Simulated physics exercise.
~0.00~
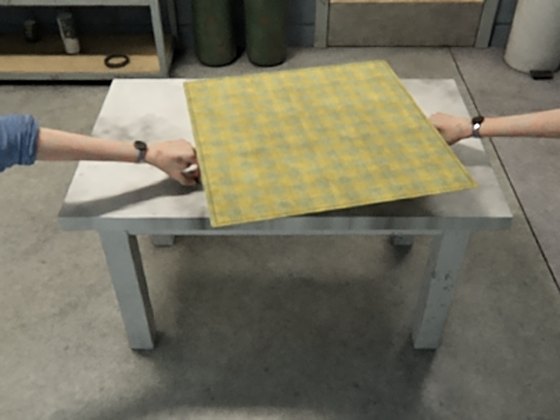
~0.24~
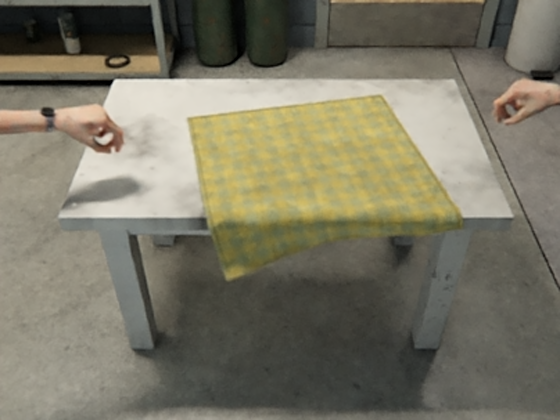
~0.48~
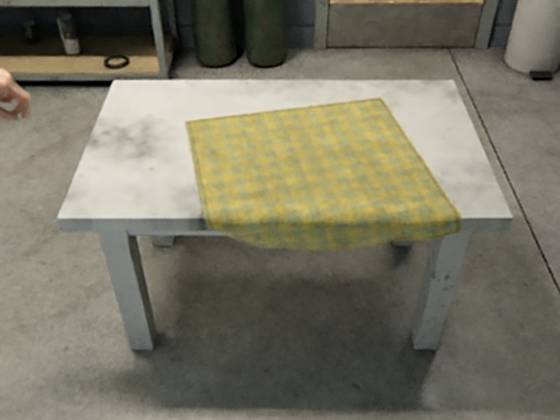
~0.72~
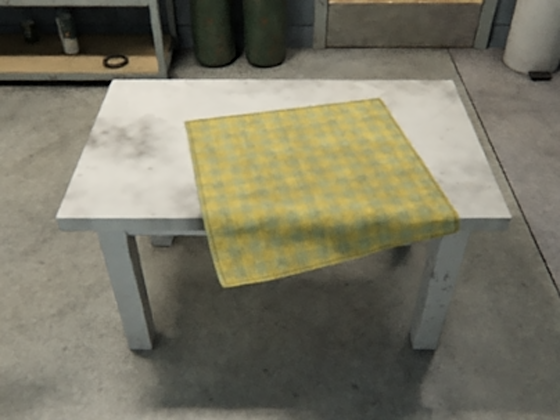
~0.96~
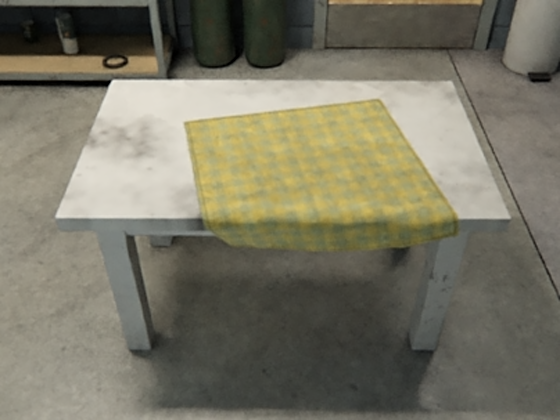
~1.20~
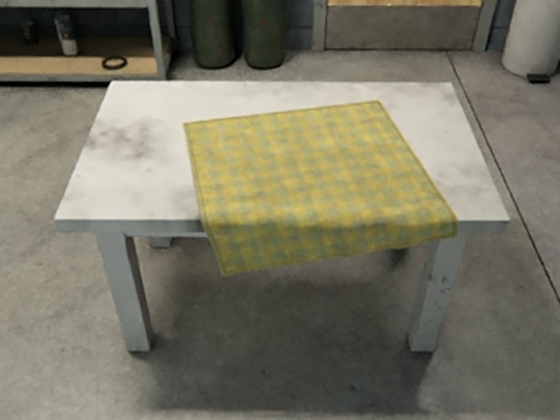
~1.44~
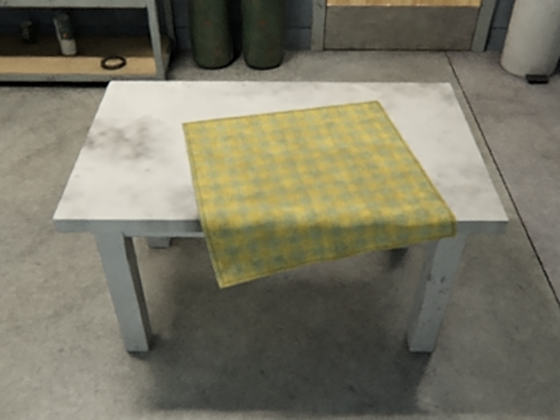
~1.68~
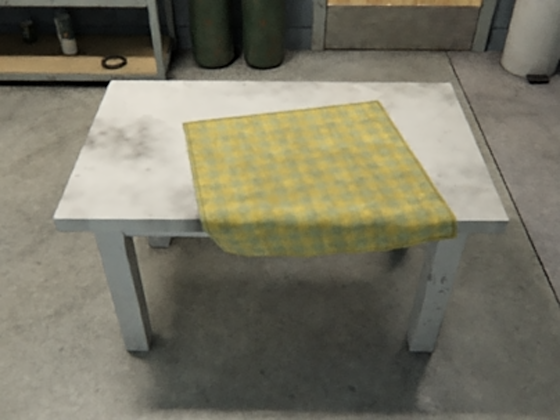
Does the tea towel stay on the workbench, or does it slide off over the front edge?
It stays on the workbench. Its front part hangs over the edge and sways a little, but most of the cloth remains lying on the top.
